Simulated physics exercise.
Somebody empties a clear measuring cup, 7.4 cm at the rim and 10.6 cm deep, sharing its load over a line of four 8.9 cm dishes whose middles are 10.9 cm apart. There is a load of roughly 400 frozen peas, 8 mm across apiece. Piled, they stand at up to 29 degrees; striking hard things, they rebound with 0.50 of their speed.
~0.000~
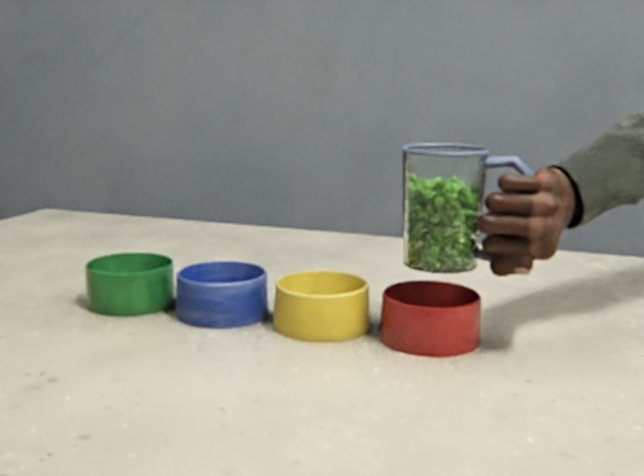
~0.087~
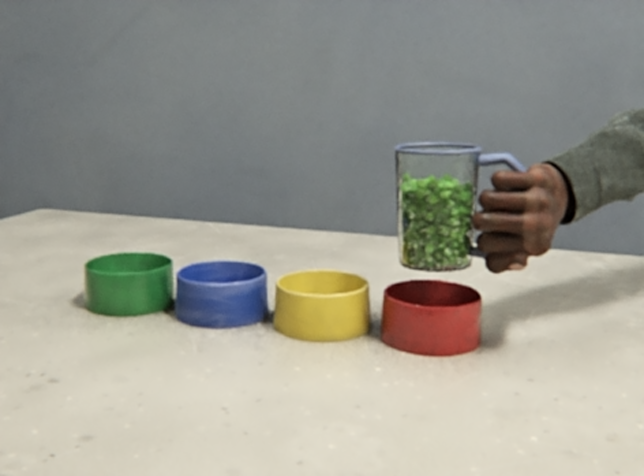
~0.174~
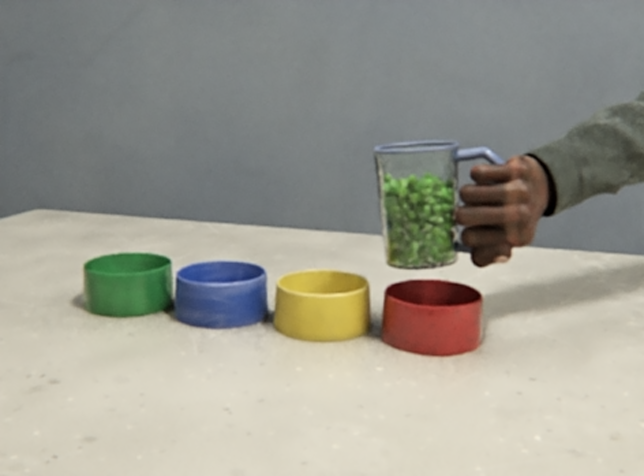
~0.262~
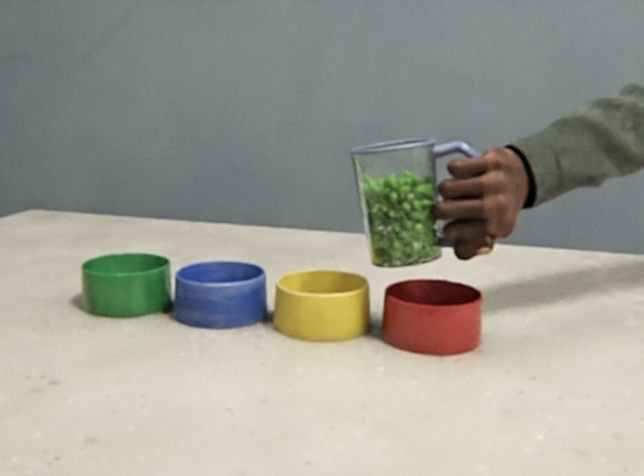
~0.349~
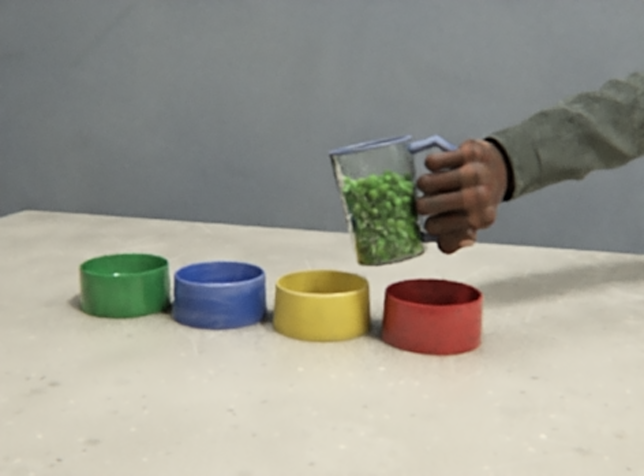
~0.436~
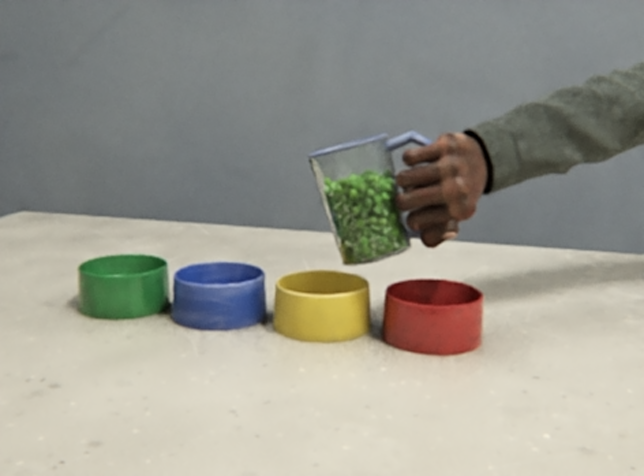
A hand holding a clear measuring cup of green peas starts above the red dish, at the right end of a row of four colored dishes. It moves the cup left toward the yellow dish, gradually tilting it leftward, while the peas stay inside and the dishes remain in place.
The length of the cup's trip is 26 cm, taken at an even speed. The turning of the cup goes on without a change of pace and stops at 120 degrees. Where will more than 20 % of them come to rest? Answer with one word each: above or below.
Red below, blue below, green above, yellow below, counter below.
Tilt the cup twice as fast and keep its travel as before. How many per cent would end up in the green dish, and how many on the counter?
In the green dish 100; on the counter 0.
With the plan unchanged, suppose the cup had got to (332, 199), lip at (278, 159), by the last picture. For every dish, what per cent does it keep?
Kept per dish: Red = 0, blue = 0, green = 100, yellow = 0.
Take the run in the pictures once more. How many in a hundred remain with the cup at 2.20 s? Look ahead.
Roughly 100 percent.
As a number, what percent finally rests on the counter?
Close to 0 per cent, give or take.
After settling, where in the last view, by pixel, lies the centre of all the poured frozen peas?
Approximately (127, 279) in the last view.
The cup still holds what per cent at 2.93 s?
Roughly 5 in a hundred.
After 1.49 s, tilt 64 degrees; cup holds 100 %.
After 2.20 s, tilt 96 degrees; cup holds 100 %.
After 2.93 s, tilt 120 degrees; cup holds 5 %, green 95 %.
By 3.4 s all is still; red 0 %, blue 0 %, green 100 %, yellow 0 %, counter 0 %.
